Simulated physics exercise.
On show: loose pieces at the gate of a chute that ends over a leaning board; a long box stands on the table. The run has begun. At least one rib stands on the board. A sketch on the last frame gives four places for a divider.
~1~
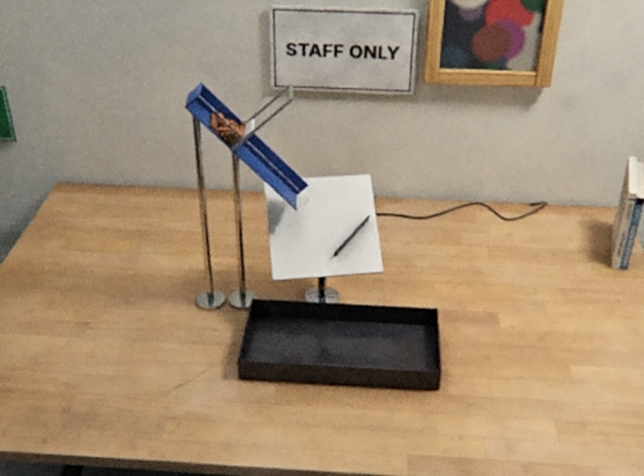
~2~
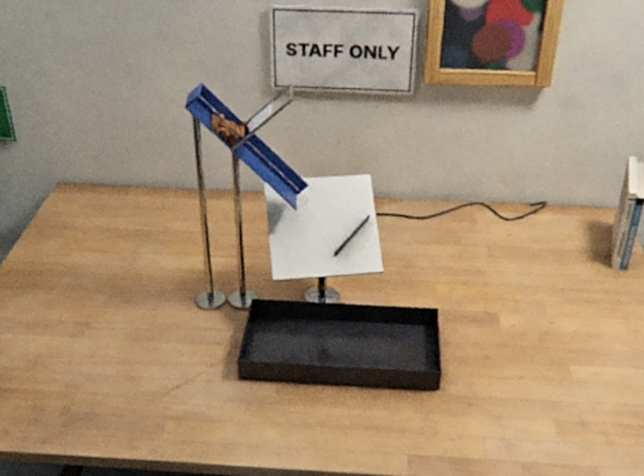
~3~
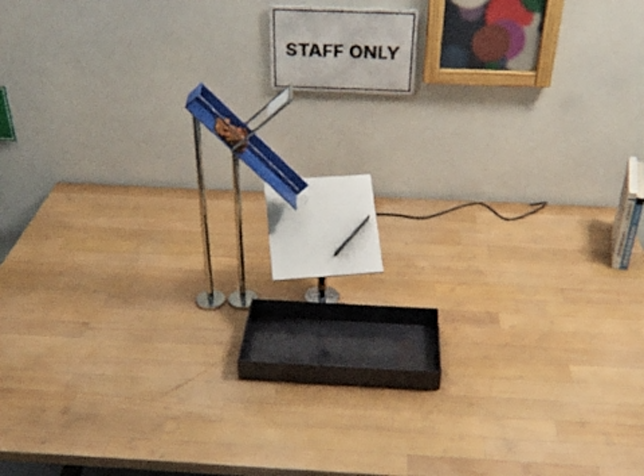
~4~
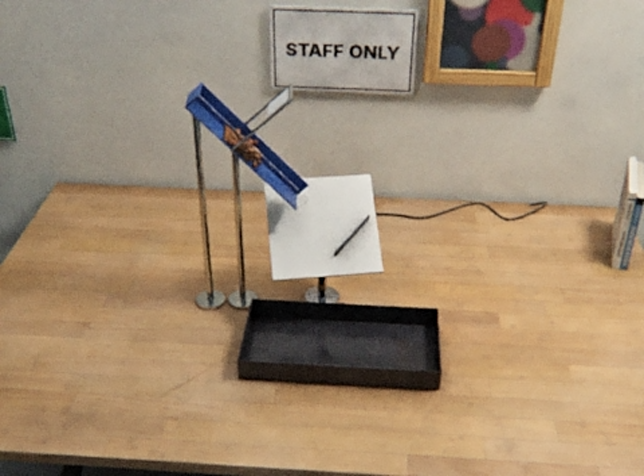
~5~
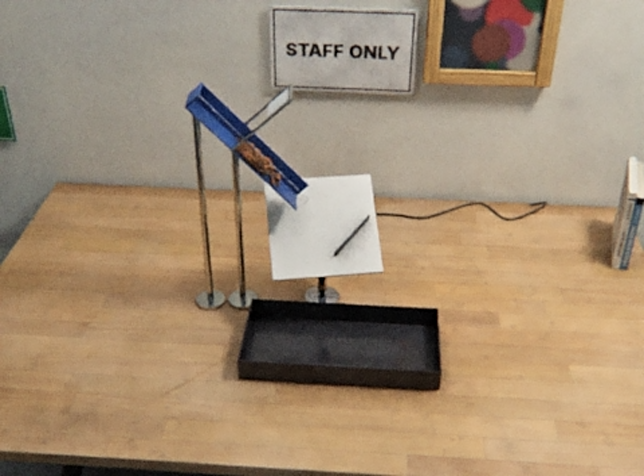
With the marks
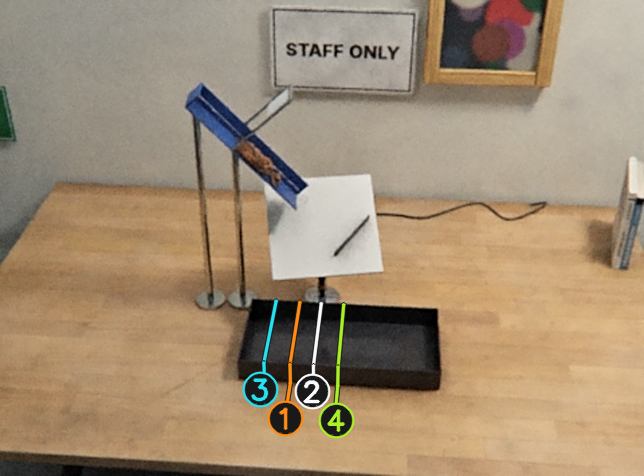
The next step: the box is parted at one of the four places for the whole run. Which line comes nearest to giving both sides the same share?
The answer is line 2.
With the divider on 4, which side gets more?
The left side.
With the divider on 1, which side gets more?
The right side.
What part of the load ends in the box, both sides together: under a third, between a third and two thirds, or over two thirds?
It is over two thirds.
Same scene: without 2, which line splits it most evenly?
4 it is.
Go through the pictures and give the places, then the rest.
In the first picture, load behind the gate (228, 131), cereal balls; lip of the chute (296, 203), sloping steeply.
In the second picture, middle of the board (323, 226), tilted fairly steeply; middle of its low edge (329, 276); of its high edge (317, 177).
In the third picture, front corners of the box (238, 360) and (441, 372), empty; front of the load (242, 143).
In the fourth picture, middle of the load (244, 144); its front (259, 163), roughly a third of the way to the lip; rib from (369, 215) to (336, 252).
In the fifth picture, middle of the load (259, 164); its front (278, 184), roughly two thirds of the way to the lip.
On the marked copy, line 1 crosses the front rim at (290, 363); line 2 crosses the front rim at (313, 364); line 3 crosses the front rim at (264, 362); line 4 crosses the front rim at (338, 366).
With 1, of what is caught, not one piece on the left of the divider, every piece on the right.
With 2, of what is caught, roughly half on the left of the divider, roughly half on the right.
With 3, of what is caught, not one piece on the left of the divider, every piece on the right.
With 4, of what is caught, the larger part on the left of the divider, about a tenth on the right.
